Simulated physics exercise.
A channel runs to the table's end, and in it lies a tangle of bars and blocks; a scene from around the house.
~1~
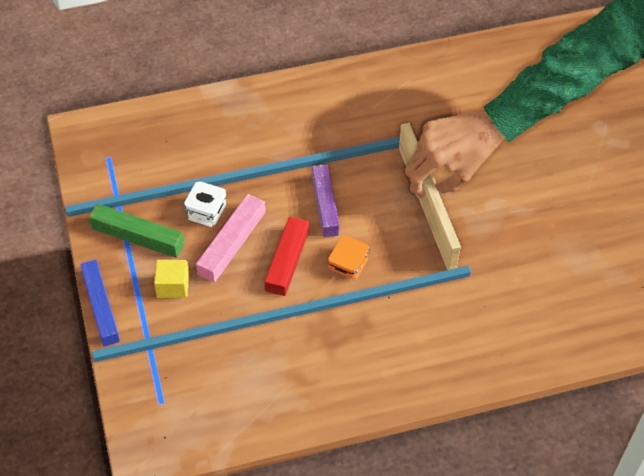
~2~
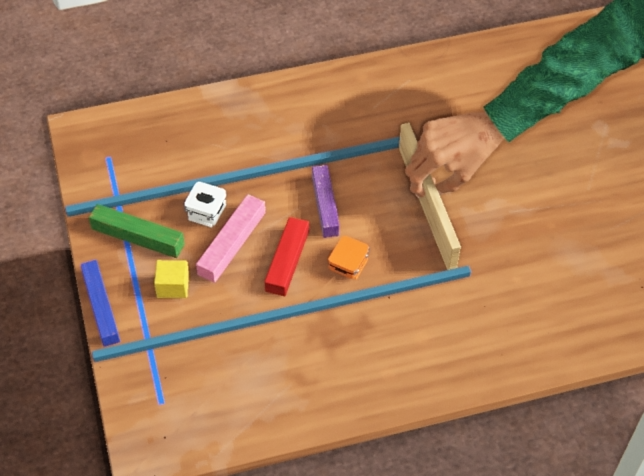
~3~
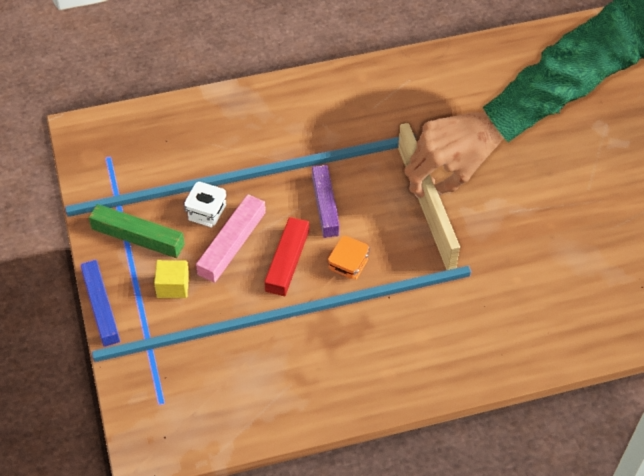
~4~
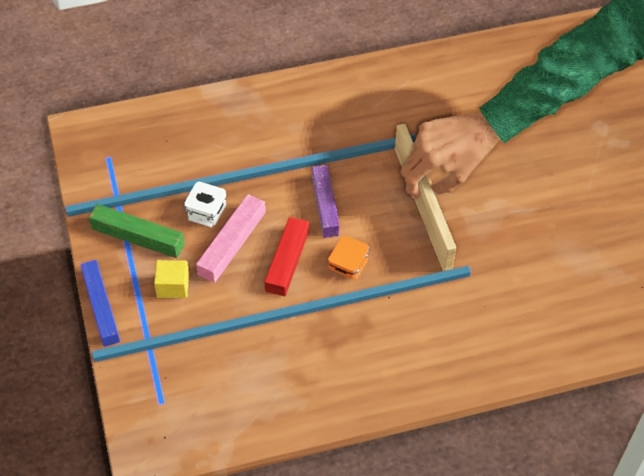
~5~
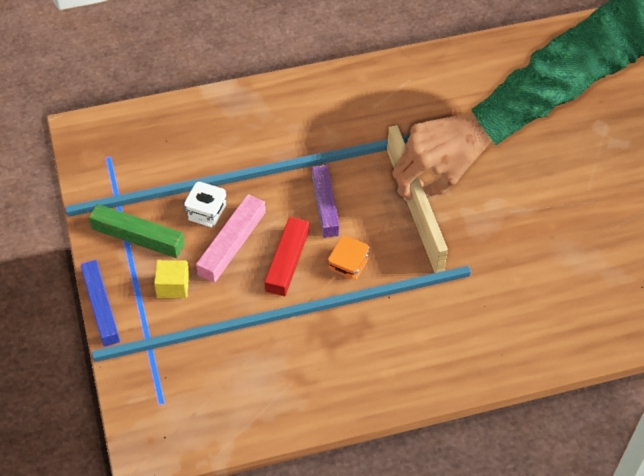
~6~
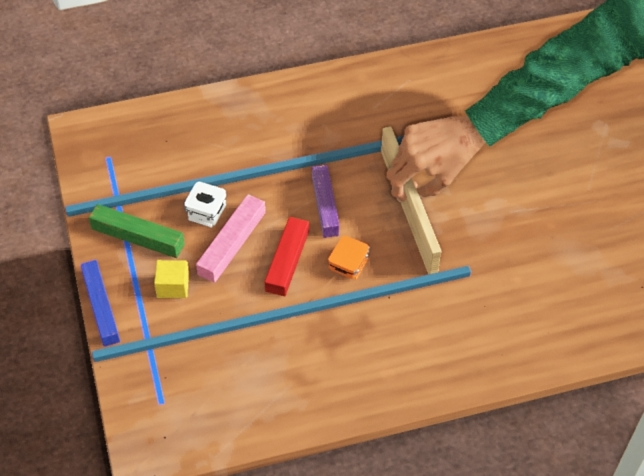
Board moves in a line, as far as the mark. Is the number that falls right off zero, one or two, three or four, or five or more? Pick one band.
It is three or four.
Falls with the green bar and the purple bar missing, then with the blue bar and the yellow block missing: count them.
Falls come to 2 the first time and 1 the other time.
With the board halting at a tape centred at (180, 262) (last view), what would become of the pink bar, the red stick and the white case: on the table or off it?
The pink bar stays on; the red stick does not fall; the white case is kept.
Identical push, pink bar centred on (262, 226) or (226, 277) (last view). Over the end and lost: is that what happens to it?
First spot: It remains in place; second spot: It comes off.
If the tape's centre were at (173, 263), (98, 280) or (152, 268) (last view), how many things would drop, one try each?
It would be 1, then 6, then 3.
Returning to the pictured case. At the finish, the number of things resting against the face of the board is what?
2.
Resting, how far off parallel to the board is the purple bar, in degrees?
The angle comes out near 0 degrees.
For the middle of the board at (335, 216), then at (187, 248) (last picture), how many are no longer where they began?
By then 2, and later 8.
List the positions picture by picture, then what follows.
In the first frame, blue bar (100, 302); green bar (137, 231); yellow block (172, 279); board (428, 195); tape (133, 272).
In the second frame, green bar (137, 231); board (428, 195).
In the third frame, yellow block (172, 279); pink bar (232, 238).
In the fourth frame, blue bar (100, 302); red stick (287, 256).
In the fifth frame, green bar (137, 231); purple bar (325, 201).
In the sixth frame, blue bar (100, 302); green bar (137, 231); yellow block (172, 279); board (410, 199); tape (133, 272).
Soon after, none off yet; blue bar at rest near (100, 302); green bar at rest near (137, 231); yellow block at rest near (172, 279).
In the end, the number that fall off is three or four; gone, yellow block, green bar and blue bar.
